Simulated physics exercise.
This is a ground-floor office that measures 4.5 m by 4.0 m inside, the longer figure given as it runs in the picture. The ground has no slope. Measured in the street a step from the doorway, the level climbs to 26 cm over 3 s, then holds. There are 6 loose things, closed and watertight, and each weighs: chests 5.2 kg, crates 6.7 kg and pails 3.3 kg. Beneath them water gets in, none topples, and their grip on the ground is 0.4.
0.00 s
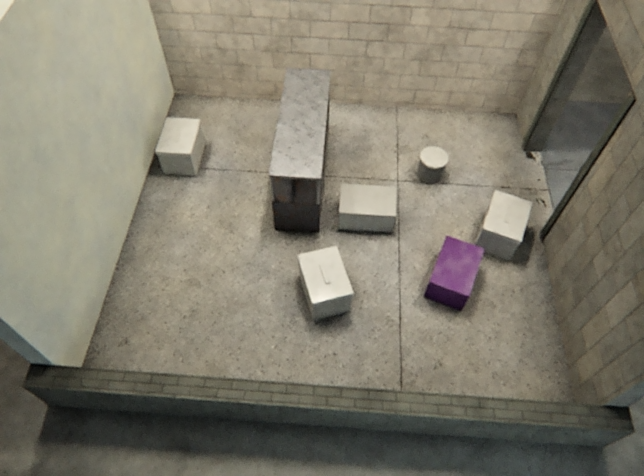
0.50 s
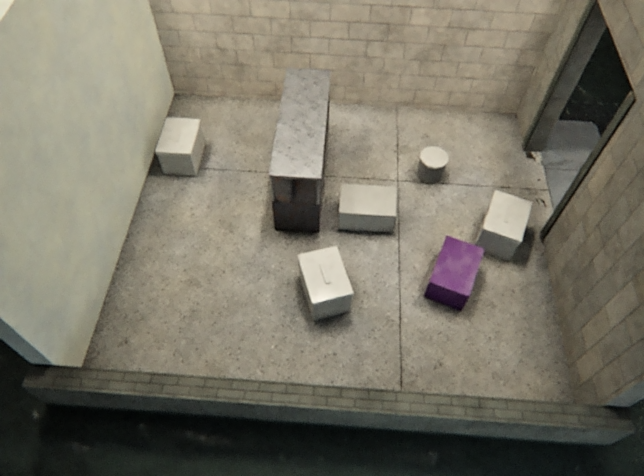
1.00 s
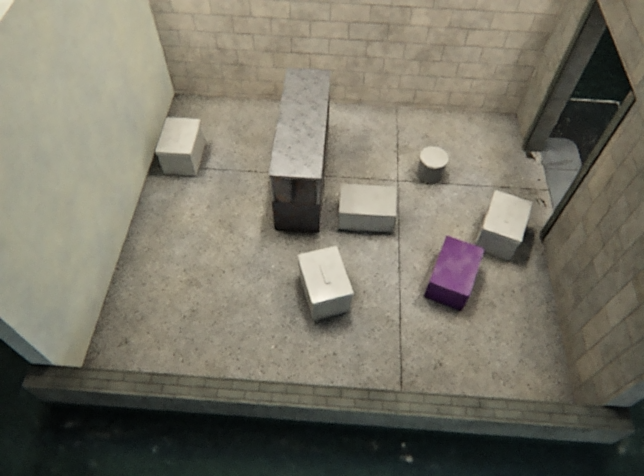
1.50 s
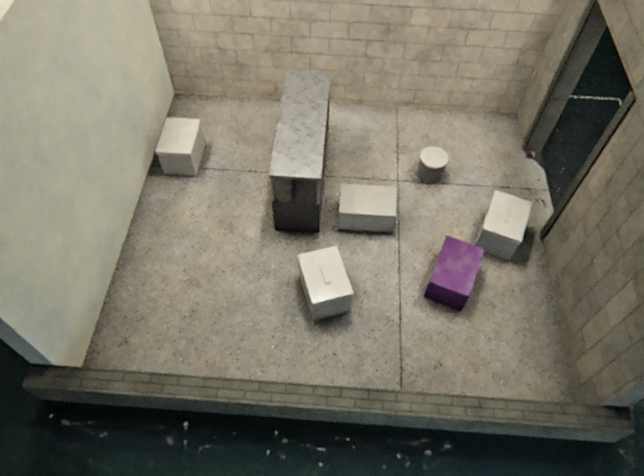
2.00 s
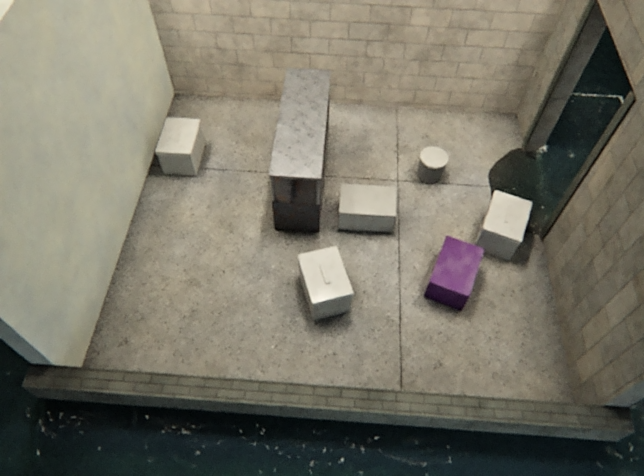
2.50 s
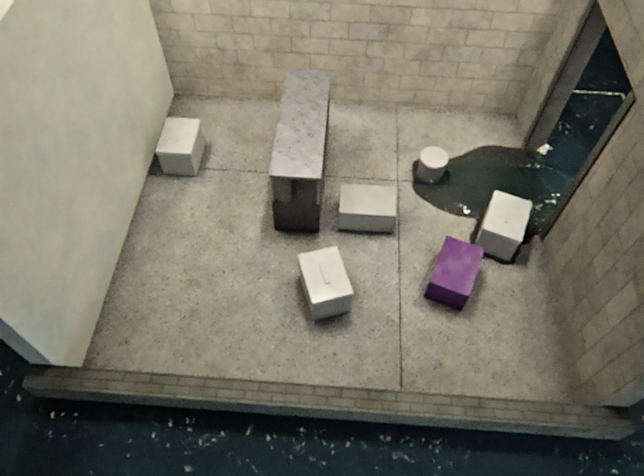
In a ground-floor office with pale crates, a purple crate and a small pail, dark water rises in the street outside, then enters through the doorway on the right and spreads across the floor, while the objects stay still.
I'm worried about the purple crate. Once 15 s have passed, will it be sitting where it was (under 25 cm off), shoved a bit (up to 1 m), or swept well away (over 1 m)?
Displacement: Moderate.
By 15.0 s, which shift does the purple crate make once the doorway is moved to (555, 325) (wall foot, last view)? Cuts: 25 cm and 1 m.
Then the purple crate ends far away.
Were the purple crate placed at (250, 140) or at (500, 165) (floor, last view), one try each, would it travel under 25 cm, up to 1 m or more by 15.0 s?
The first time it wanders a bit, the second time it wanders far off.
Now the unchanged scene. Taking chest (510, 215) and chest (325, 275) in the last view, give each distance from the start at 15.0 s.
They sit 80 cm and 60 cm away, in the order given.
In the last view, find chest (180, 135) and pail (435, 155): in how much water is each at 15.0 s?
Close to 19 and 19 centimetres.
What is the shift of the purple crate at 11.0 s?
I'd guess some 40 cm by then.
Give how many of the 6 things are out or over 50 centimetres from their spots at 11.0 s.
At that moment it comes to 5.
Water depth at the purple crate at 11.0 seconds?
The depth there is around 5 cm.
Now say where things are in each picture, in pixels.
The first frame shows the purple crate at (458, 265), on the bottom; 0.0 m2 under water; 0 of 6 have shifted.
The second frame shows the purple crate at (458, 265), on the bottom; water covers 0.0 m2; 0 of 6 have shifted.
The third frame shows the purple crate at (458, 265), on the bottom; water covers 0.0 m2; 0 of 6 have shifted.
The fourth frame shows the purple crate at (458, 265), on the bottom; water covers 0.0 m2; 0 of 6 have shifted.
The fifth frame shows the purple crate at (458, 265), on the bottom; 0.5 m2 under water; 0 of 6 have shifted.
The sixth frame shows the purple crate at (458, 265) rests on the ground; 1.2 m2 under water; 0 of 6 have shifted.
After 3.5 s the purple crate is near (457, 265), 0.0 m from its start, aground; 0 afloat.
After 6.8 s the purple crate is near (451, 310), 0.5 m from its start, aground; 3 afloat.
After 11.0 s the purple crate is near (497, 285), 0.4 m from its start, afloat; 6 afloat.
After 15.0 s the purple crate is near (449, 310), 0.6 m from its start, afloat; 6 afloat.
